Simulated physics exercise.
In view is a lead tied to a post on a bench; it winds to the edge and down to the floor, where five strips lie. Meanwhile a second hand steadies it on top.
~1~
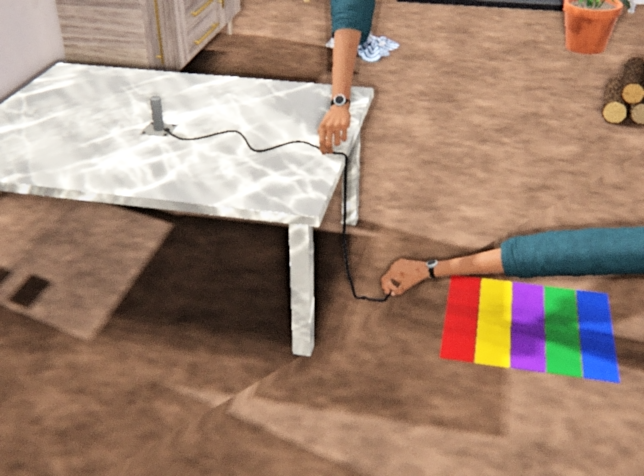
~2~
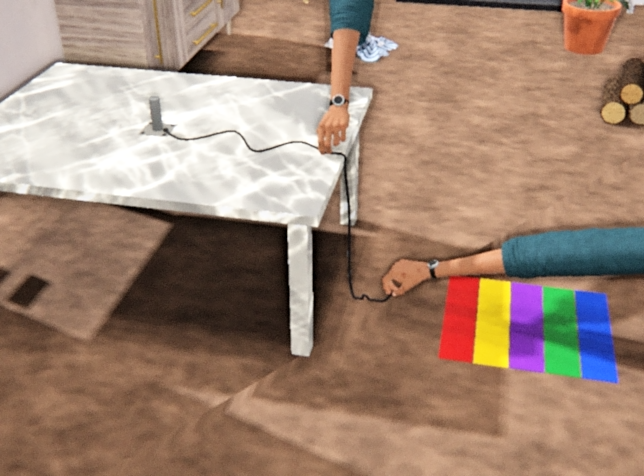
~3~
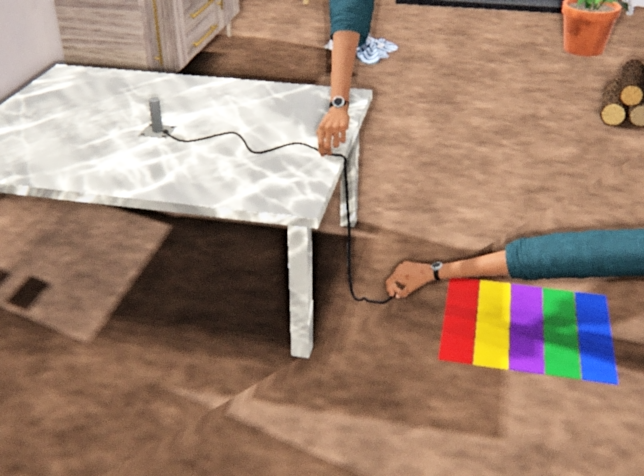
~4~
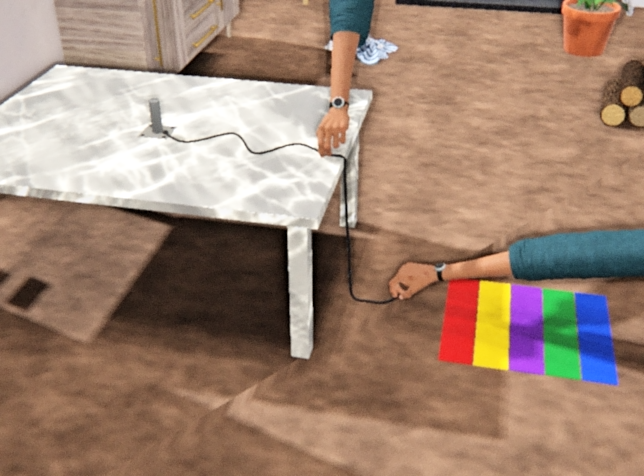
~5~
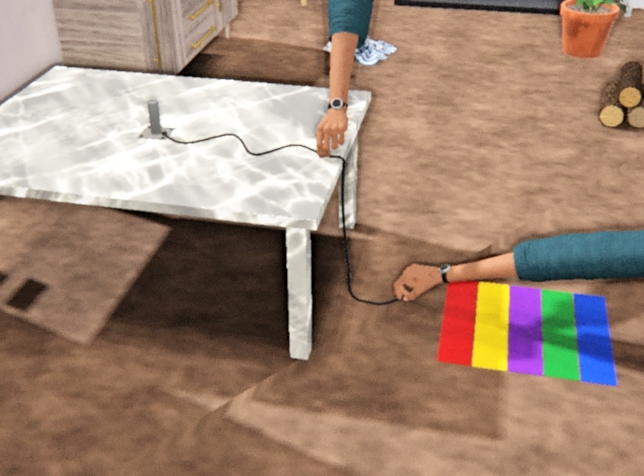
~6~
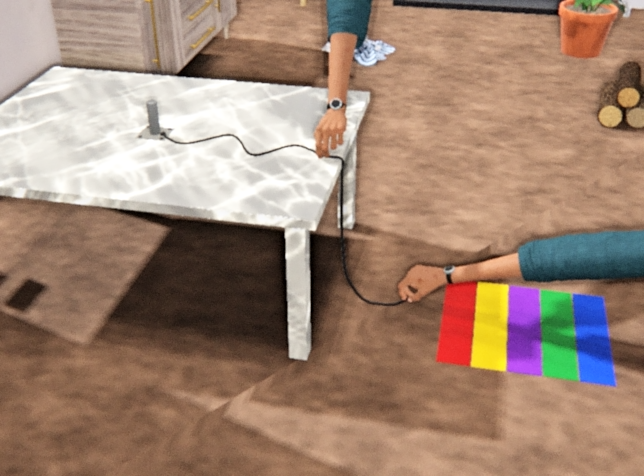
The clip opens on a dark cord running from a small post across a pale marbled table, over the edge and down to the floor, one hand at the edge and another gripping its end. The lower hand then shifts slightly right beside five coloured strips, while the upper hand stays put.
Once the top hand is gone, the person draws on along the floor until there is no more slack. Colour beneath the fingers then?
Green.
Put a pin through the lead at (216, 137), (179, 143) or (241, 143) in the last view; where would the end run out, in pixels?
Taking the tries in turn: (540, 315), (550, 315) and (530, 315).
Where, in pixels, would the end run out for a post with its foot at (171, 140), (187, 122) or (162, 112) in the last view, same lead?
In pixels, the answers are (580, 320), (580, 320) and (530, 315).
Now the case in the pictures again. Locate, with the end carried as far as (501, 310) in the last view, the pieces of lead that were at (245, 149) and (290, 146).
Near (276, 148) and (332, 156).
Early on, end near (501, 310); over yellow.
Midway, end near (537, 314); over purple.
At the end of the slack, end near (556, 317); over green. The end stops over the green strip.
